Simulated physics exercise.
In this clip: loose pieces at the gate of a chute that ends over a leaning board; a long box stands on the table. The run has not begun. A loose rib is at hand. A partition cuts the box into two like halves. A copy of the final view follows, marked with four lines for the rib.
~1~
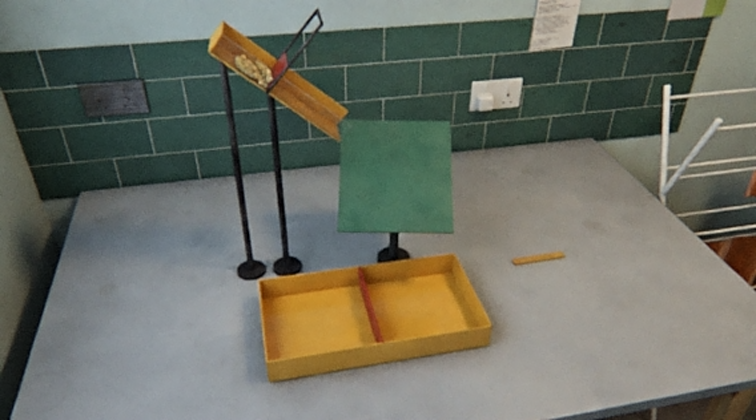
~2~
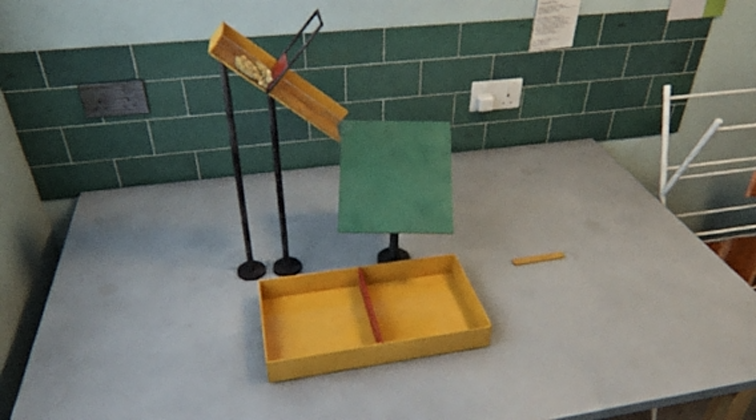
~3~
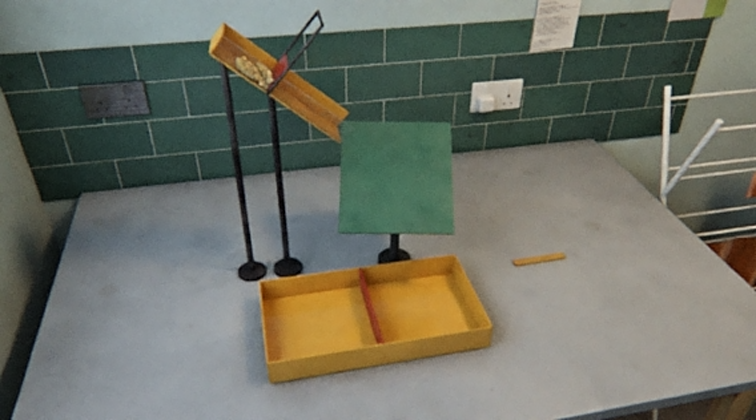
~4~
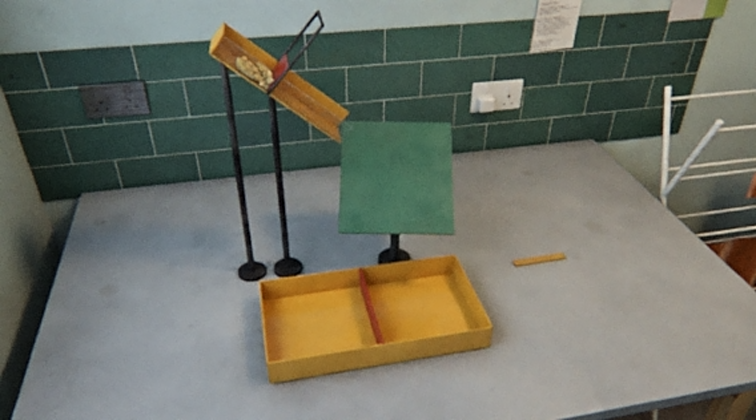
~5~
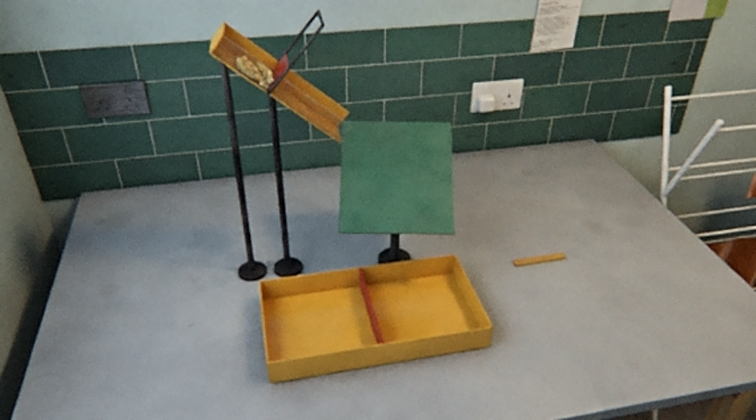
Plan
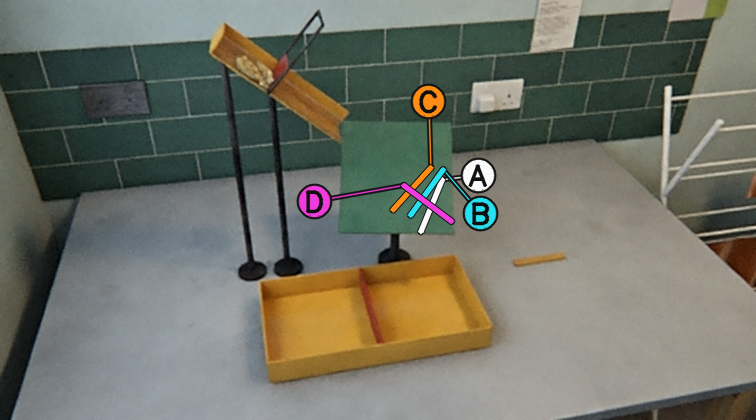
On a grey table against green tiles, pale pieces resting behind a chute's gate above a green board and yellow box, nothing moving.
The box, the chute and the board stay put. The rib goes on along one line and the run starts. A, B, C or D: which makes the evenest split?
Line C.
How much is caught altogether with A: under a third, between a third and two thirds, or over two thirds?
Line A gives over two thirds.
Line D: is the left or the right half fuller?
More lands on the right.
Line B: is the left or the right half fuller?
The right half.
On the marked copy, line A from (442, 179) to (420, 231); line B from (443, 169) to (410, 215); line C from (430, 167) to (393, 209); line D from (403, 185) to (451, 221).
For line A, of what is caught, a stray few in the left half, nearly all in the right.
For line B, of what is caught, a stray few in the left half, nearly all in the right.
For line C, of what is caught, about half in the left half, about half in the right.
For line D, of what is caught, a stray few in the left half, nearly all in the right.
